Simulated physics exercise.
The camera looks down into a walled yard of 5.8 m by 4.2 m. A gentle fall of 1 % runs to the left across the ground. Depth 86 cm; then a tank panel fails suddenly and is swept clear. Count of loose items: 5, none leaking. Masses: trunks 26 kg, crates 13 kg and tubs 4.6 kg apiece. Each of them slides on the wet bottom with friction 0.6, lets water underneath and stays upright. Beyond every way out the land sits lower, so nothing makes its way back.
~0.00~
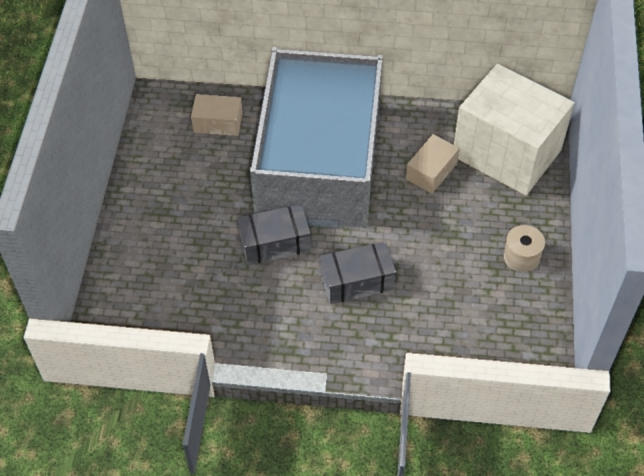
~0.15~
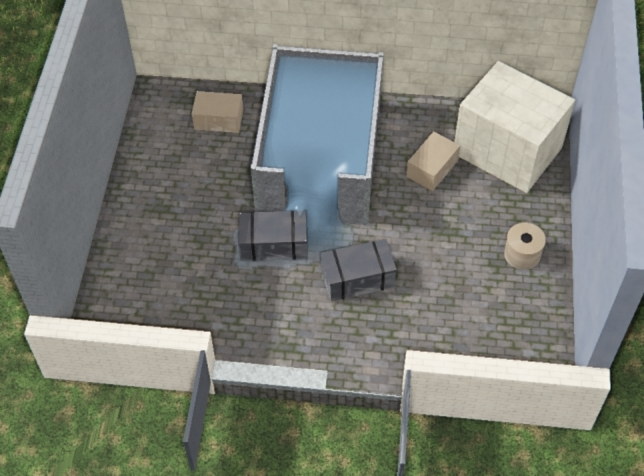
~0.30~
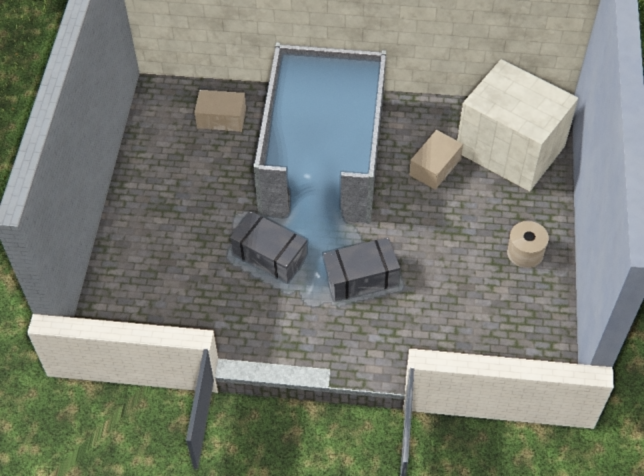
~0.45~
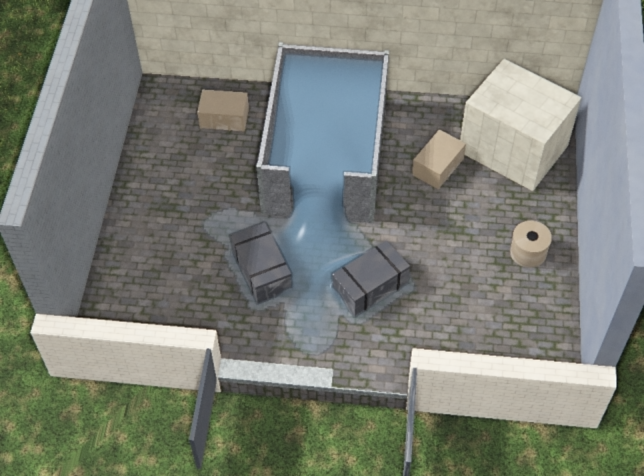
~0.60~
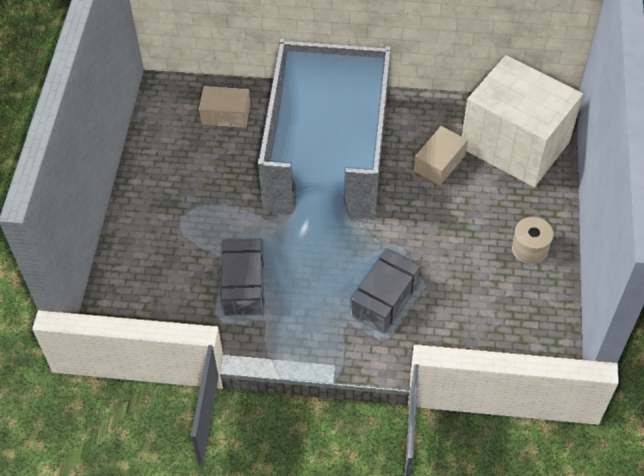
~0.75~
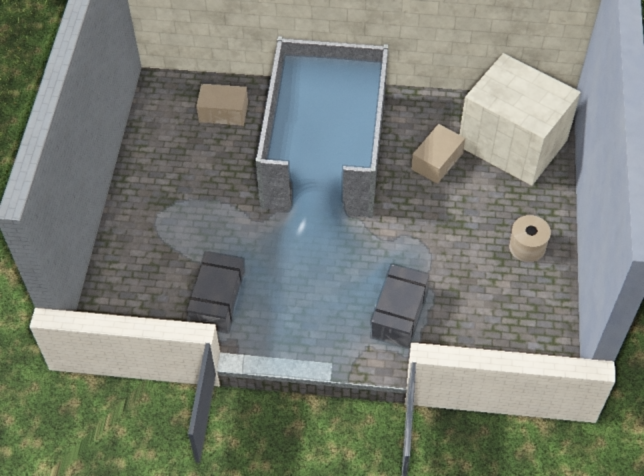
Water pours through a gap in a raised pool's front wall and pushes two dark trunks apart.
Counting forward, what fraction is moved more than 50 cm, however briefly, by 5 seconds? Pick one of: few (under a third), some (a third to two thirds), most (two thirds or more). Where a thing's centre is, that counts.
Some.
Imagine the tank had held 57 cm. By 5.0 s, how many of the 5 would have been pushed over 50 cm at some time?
You'd get 2 in that case.
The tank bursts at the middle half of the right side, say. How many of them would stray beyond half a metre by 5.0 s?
The answer then is 2.
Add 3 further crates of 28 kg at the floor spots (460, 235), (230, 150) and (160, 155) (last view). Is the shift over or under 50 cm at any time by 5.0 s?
Check, in order - not exceeded, not exceeded, not exceeded.
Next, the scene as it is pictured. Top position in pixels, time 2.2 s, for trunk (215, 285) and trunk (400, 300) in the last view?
Somewhere around (96, 264) and (548, 319).
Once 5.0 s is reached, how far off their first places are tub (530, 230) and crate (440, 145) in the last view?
In turn: 20 cm, 0 cm.
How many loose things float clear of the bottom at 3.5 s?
The count is 0.
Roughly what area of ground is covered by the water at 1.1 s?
Somewhere about 9.5 m2, give or take.
After 1.1 s 2 of 5 are over 50 cm from their spots; 0 afloat.
After 2.2 s 2 of 5 are over 50 cm from their spots; 0 afloat.
After 3.5 s 2 of 5 are over 50 cm from their spots; 0 afloat.
After 5.0 s 2 of 5 are over 50 cm from their spots, and 2 have been at some point; 0 afloat.
